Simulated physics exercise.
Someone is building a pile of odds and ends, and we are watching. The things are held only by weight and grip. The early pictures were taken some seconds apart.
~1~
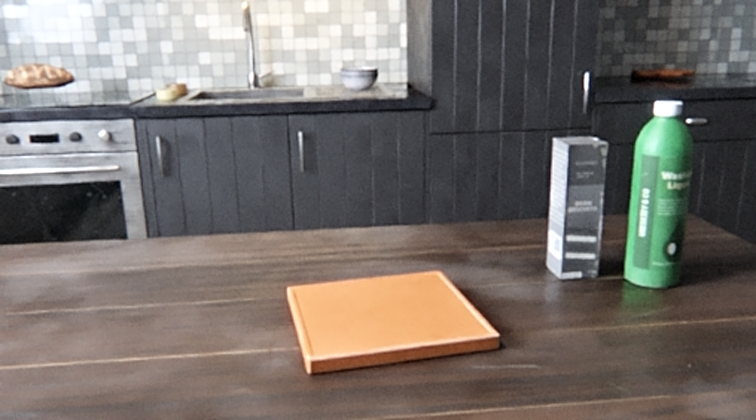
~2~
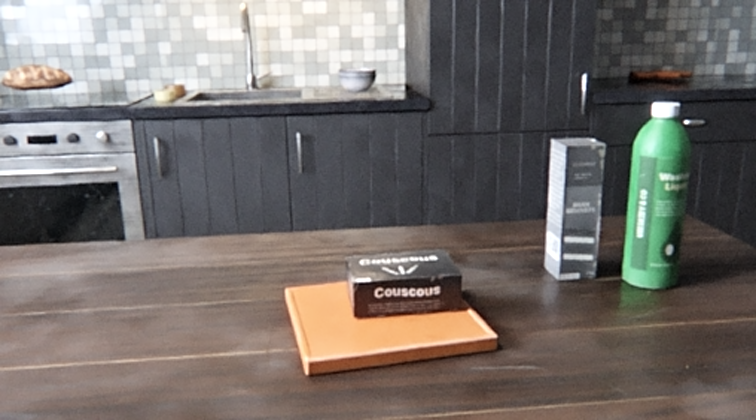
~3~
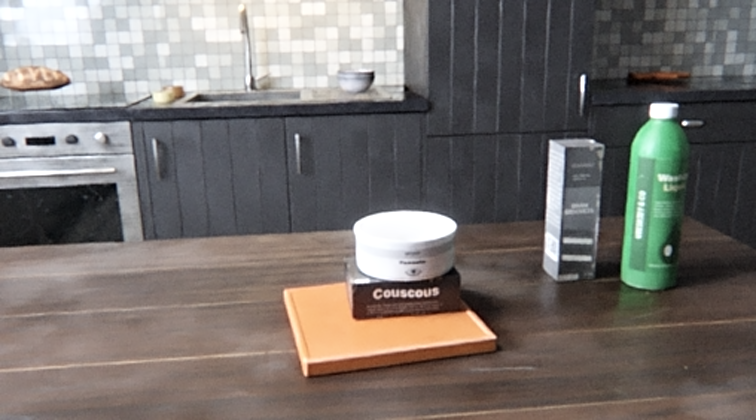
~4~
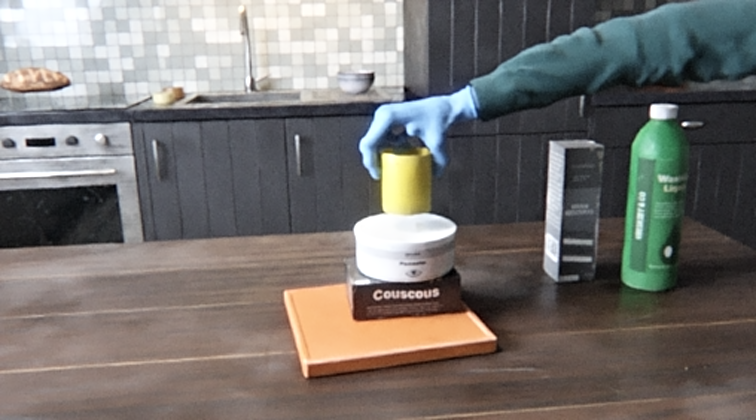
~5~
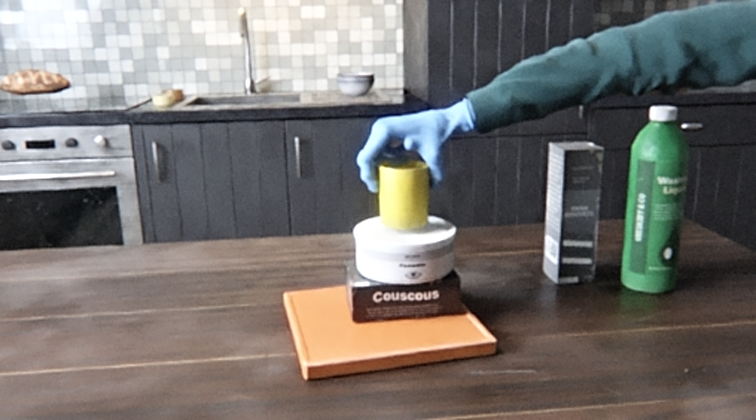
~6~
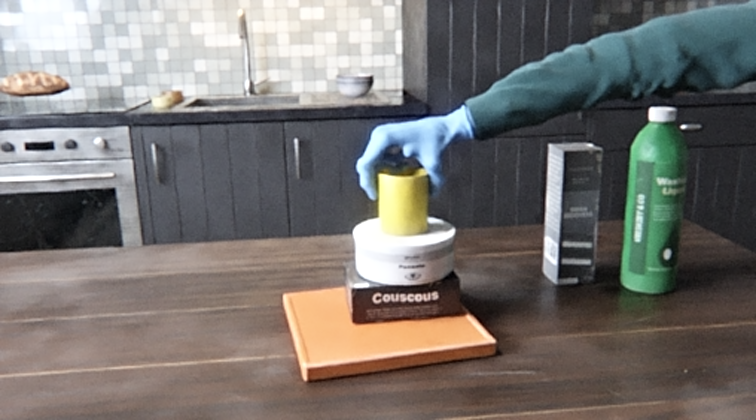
A black couscous packet appears on the orange tray on a dark wooden table, and then a round white tub sits on top of it. A blue-gloved hand reaches in from the right, lowers a yellow cup onto the tub and keeps hold of it, beside a grey carton and green bottle.
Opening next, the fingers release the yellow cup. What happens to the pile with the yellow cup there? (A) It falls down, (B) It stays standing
B, it stays standing.
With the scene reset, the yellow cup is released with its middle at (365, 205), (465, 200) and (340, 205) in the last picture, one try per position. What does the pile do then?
The pile does not fall at first, goes down second and goes down third.
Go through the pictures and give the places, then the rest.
In the first frame, the last thing is not in view yet; green bottle (660, 194).
In the second frame, the last thing is not in view yet; orange tray (382, 316).
In the third frame, the last thing is not in view yet; white tub (406, 244).
The fourth frame shows coming down; yellow cup (407, 181); black packet (400, 284).
The fifth frame shows coming down; yellow cup (404, 194); grey carton (572, 212).
The sixth frame shows set down, still held; yellow cup (404, 201); green bottle (655, 200).
Then, 0.90 s past the last view, nothing moves.
Then, 1.90 s past the last view, yellow cup resting near (404, 201).
Finally, all 6 still in place. Final places as the last picture's camera would see them, yellow cup near (404, 201). The pile keeps its balance.
